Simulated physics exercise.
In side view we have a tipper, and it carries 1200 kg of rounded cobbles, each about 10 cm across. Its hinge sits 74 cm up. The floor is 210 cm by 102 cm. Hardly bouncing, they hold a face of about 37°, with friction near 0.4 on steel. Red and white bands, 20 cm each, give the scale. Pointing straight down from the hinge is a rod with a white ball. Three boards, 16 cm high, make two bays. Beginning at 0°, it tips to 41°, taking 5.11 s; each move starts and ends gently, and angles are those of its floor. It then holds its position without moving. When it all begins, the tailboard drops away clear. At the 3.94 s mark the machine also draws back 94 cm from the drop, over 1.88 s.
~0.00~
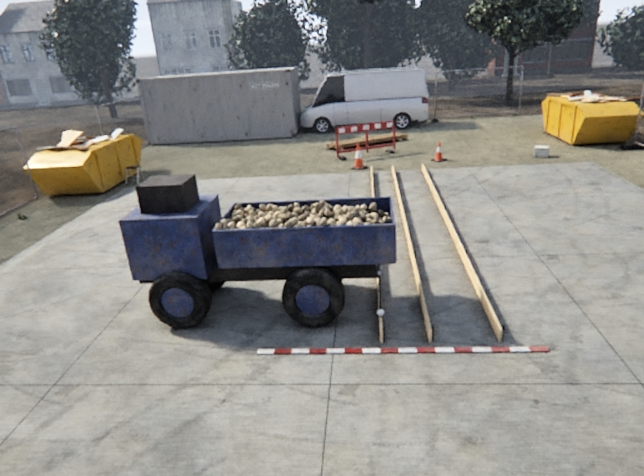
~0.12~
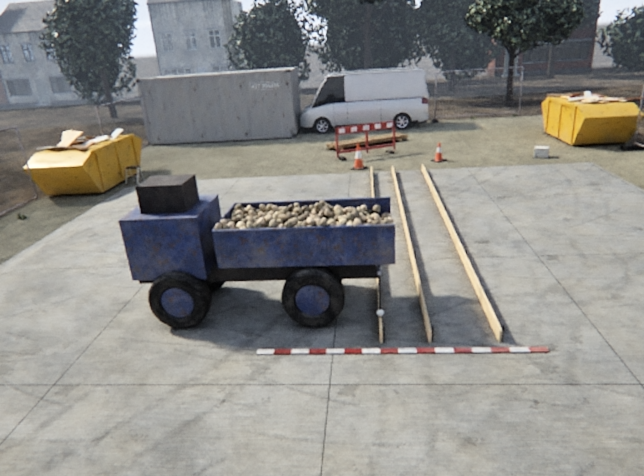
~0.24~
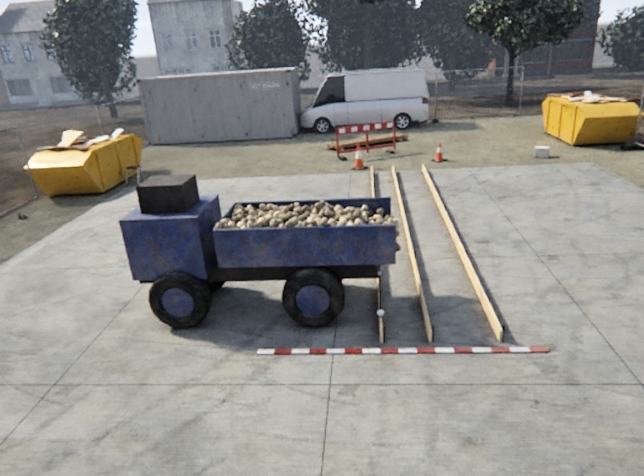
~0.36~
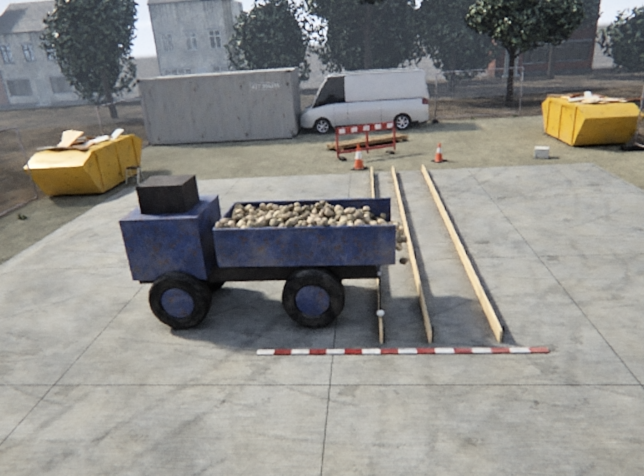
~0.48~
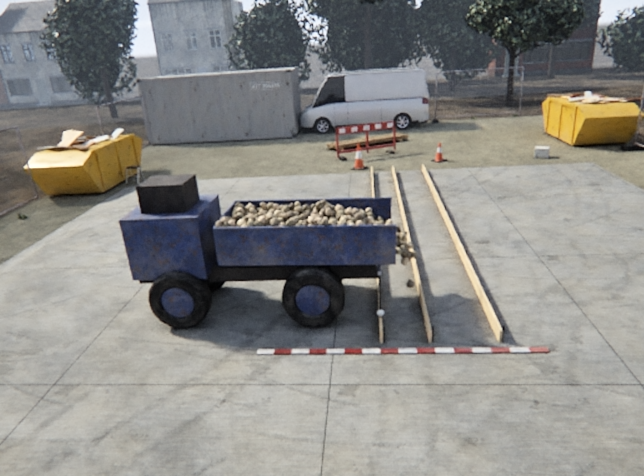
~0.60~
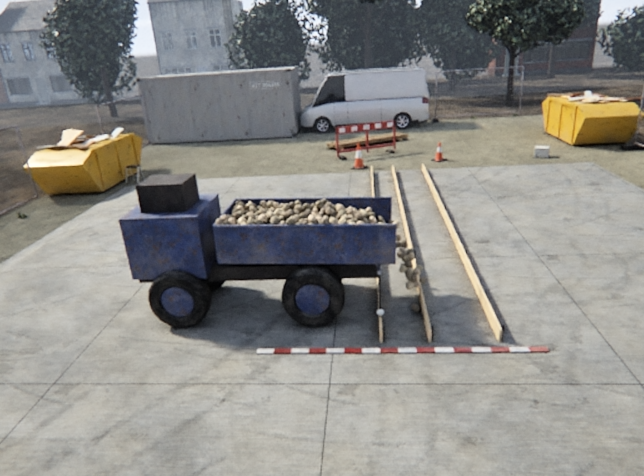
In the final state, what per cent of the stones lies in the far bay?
Roughly 60 per cent lies there.
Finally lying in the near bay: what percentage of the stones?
About 35% of the load.
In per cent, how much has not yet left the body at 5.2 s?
It holds some 0 per cent.
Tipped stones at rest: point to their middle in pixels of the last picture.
I'd point somewhere around (438, 293).
After 3.8 s the floor is at 35°; 31 % in the body, 27 % in the near bay, 42 % in the far bay, 1 % past the last board; the foremost stones are at (489, 287).
After 5.2 s the floor is at 41°; 0 % in the body, 1 % short of the bays, 33 % in the near bay, 60 % in the far bay, 6 % past the last board; the foremost stones are at (548, 297).
After 6.3 s the floor is at 41°; 0 % in the body, 1 % short of the bays, 33 % in the near bay, 60 % in the far bay, 6 % past the last board; the foremost stones are at (550, 297).
After 9.1 s the floor is at 41°; 0 % in the body, 1 % short of the bays, 33 % in the near bay, 60 % in the far bay, 6 % past the last board; the foremost stones are at (550, 297).
